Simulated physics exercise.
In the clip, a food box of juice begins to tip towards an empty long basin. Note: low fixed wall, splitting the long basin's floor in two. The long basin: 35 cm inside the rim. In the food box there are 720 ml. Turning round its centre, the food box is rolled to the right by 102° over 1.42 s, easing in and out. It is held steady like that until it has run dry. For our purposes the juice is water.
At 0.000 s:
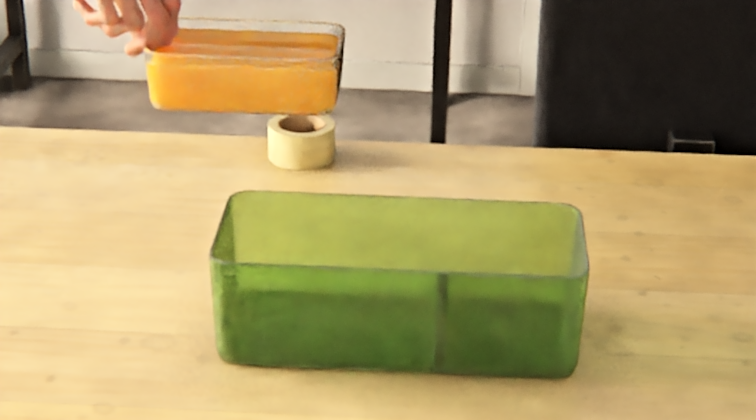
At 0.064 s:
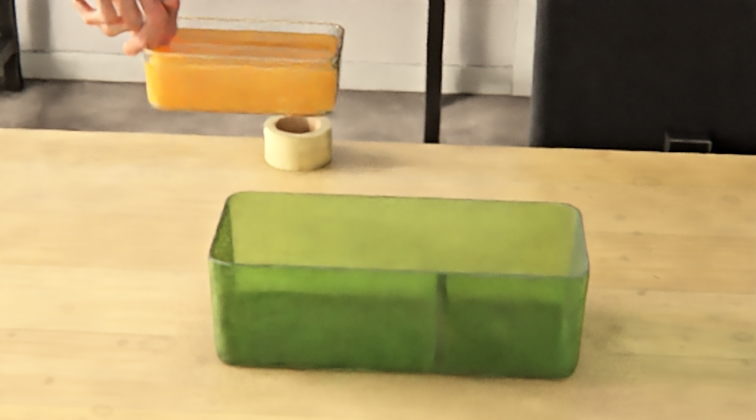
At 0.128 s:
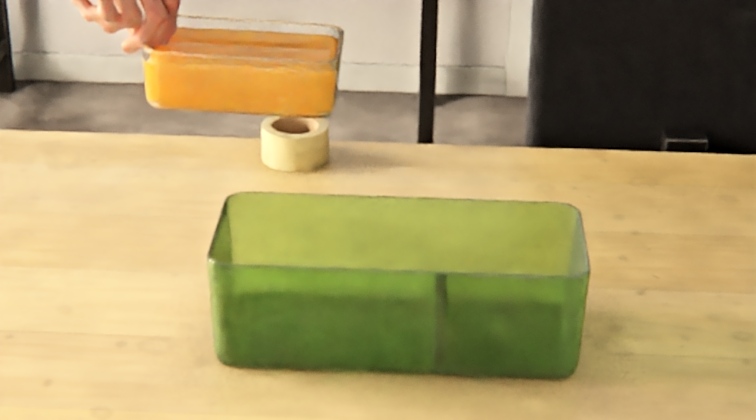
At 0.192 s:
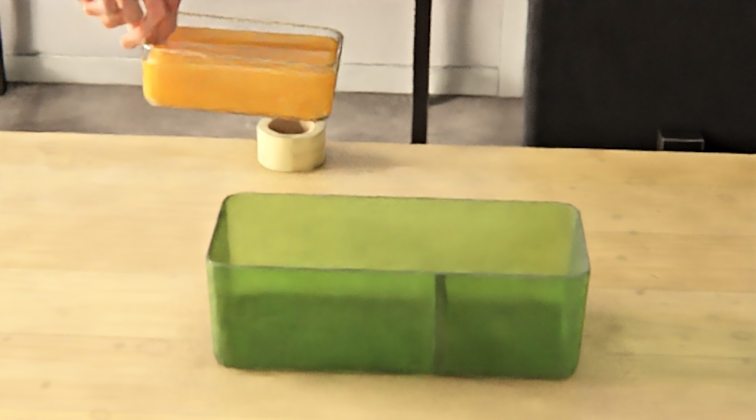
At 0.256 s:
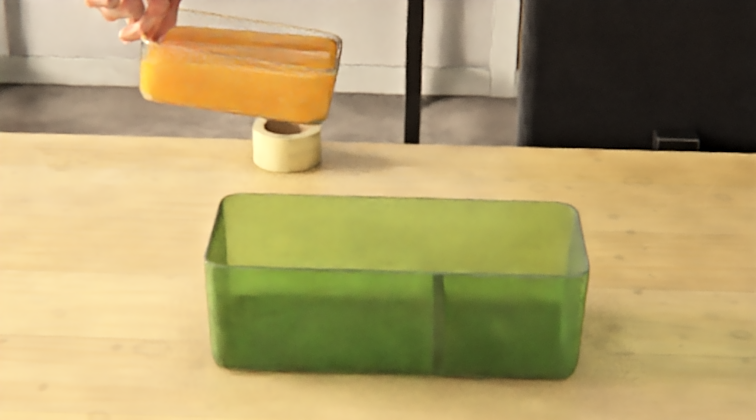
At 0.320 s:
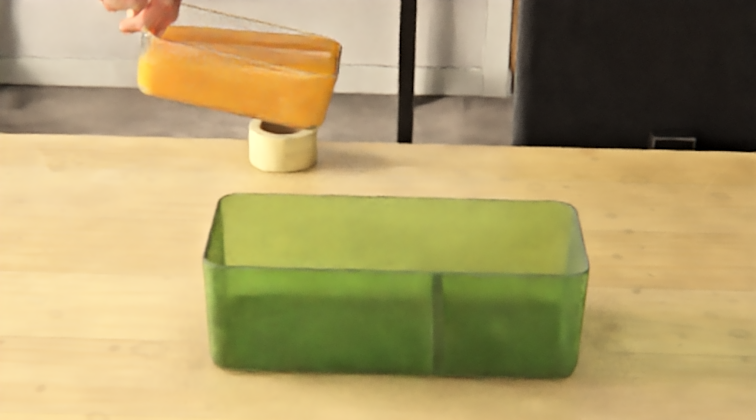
A clear food box of orange juice, held by a hand above a roll of tape, tilted slowly and slightly to the right while the long green basin sat empty on the wooden table.
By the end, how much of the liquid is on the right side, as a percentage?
Around 32 percent.
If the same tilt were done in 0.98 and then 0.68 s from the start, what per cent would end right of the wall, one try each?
Try 1: 25 %; try 2: 25 %.
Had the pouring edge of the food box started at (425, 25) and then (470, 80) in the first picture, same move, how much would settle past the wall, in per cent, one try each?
65 in a hundred, followed by 60 in a hundred.
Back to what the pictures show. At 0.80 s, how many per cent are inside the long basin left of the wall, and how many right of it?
About 22 % left, 12 % right.
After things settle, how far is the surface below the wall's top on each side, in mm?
About 14 mm on the left, about 16 mm on the right.
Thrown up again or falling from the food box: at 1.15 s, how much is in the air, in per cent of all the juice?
Something like 5 per cent of the total.
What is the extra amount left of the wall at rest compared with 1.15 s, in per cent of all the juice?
It comes to some 7 per cent.
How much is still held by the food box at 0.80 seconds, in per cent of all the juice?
Near 24 in a hundred.
After 0.80 s the tilt is 61° and 24 per cent is still to pour, 22 is left of the wall and 11 right of it.
After 1.15 s the tilt is 93° and 5 per cent is still to pour, 55 is left of the wall and 30 right of it.
After 1.52 s the tilt is 102° and 0 per cent is still to pour, 63 is left of the wall and 30 right of it.
After 1.92 s the tilt is 102° and 0 per cent is still to pour, 62 is left of the wall and 32 right of it.
In the end 62 per cent lies left of the wall, 32 right of it and 6 outside.
